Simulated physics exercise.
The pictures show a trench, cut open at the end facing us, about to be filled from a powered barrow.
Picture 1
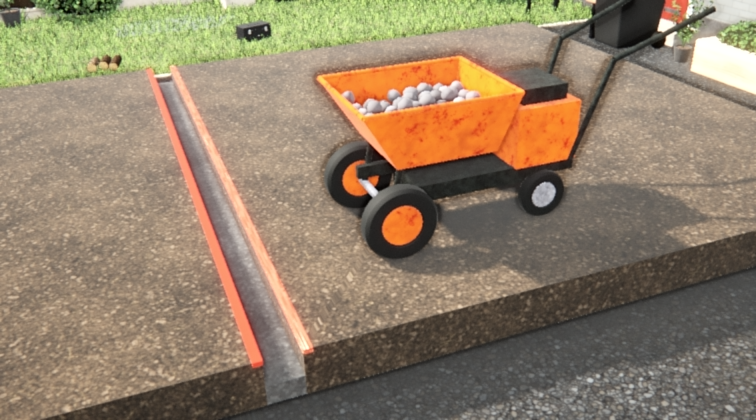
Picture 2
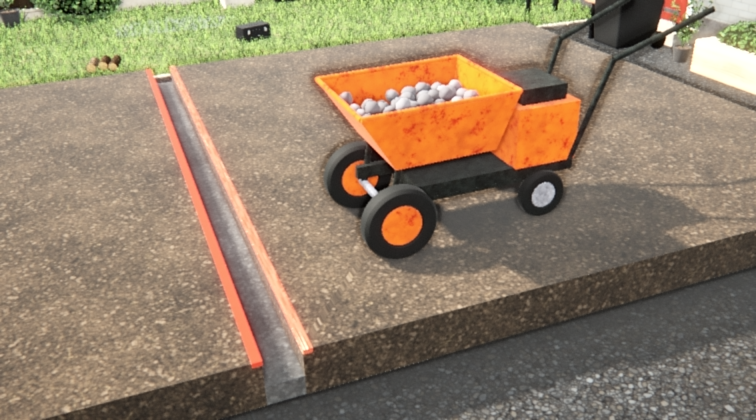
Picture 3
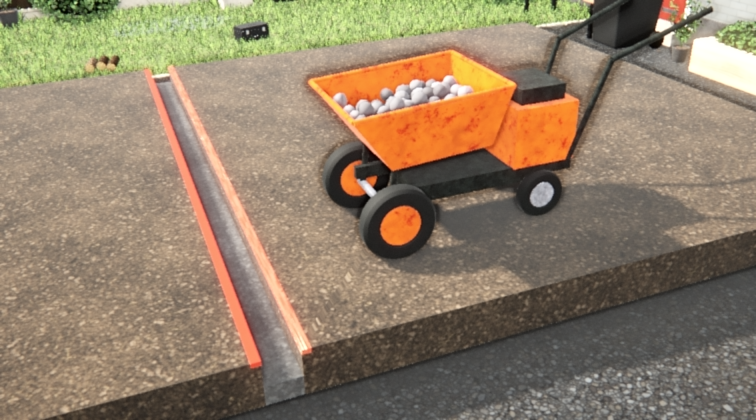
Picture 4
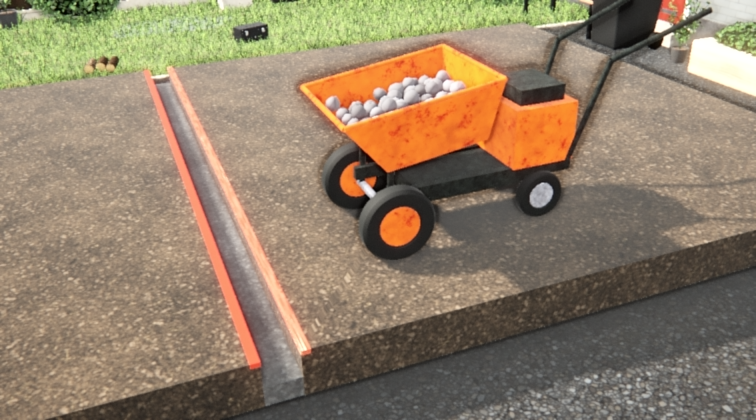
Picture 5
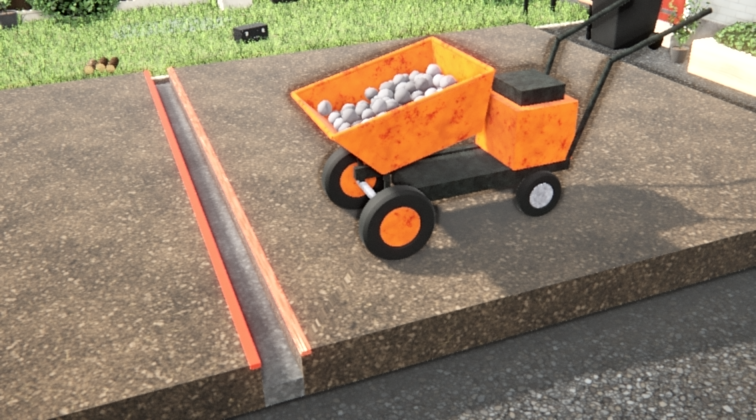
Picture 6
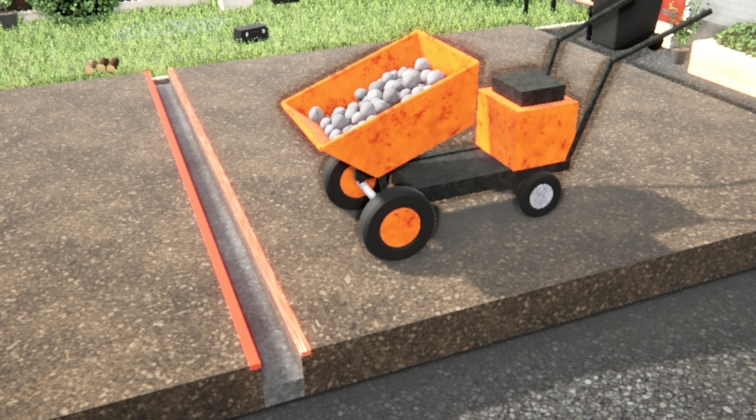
An orange skip full of round grey cobbles tilts gradually left toward a narrow trench.
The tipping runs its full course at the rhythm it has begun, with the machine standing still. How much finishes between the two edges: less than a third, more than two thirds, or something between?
Between the edges lies from one third to two thirds of the load.
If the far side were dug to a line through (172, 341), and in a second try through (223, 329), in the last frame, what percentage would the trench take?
About 90 and 70 per cent.
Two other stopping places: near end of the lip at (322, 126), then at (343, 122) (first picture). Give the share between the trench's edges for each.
Roughly 10 per cent, and 50 per cent.
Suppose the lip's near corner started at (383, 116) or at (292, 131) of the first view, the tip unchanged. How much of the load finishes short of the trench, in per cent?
Near 20 % and 0 %.
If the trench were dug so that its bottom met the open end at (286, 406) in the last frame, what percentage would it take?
About 80 per cent.
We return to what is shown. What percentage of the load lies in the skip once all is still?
Near 10 %.
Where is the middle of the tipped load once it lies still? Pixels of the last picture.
Near (233, 262).
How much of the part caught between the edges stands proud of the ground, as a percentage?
Some 35 per cent.
Soon, skip tipped steeply; all in the skip.
A while on, skip tipped right over; most in the skip; a stray few short of the trench; about a quarter in or heaped over the trench; a stray few beyond it; a stray few falling.
Towards the end, skip tipped right over; about a quarter in the skip; a stray few short of the trench; about half in or heaped over the trench; about a quarter beyond it.
Finally, skip tipped right over; a small part in the skip; a small part short of the trench; about half in or heaped over the trench; about a quarter beyond it.
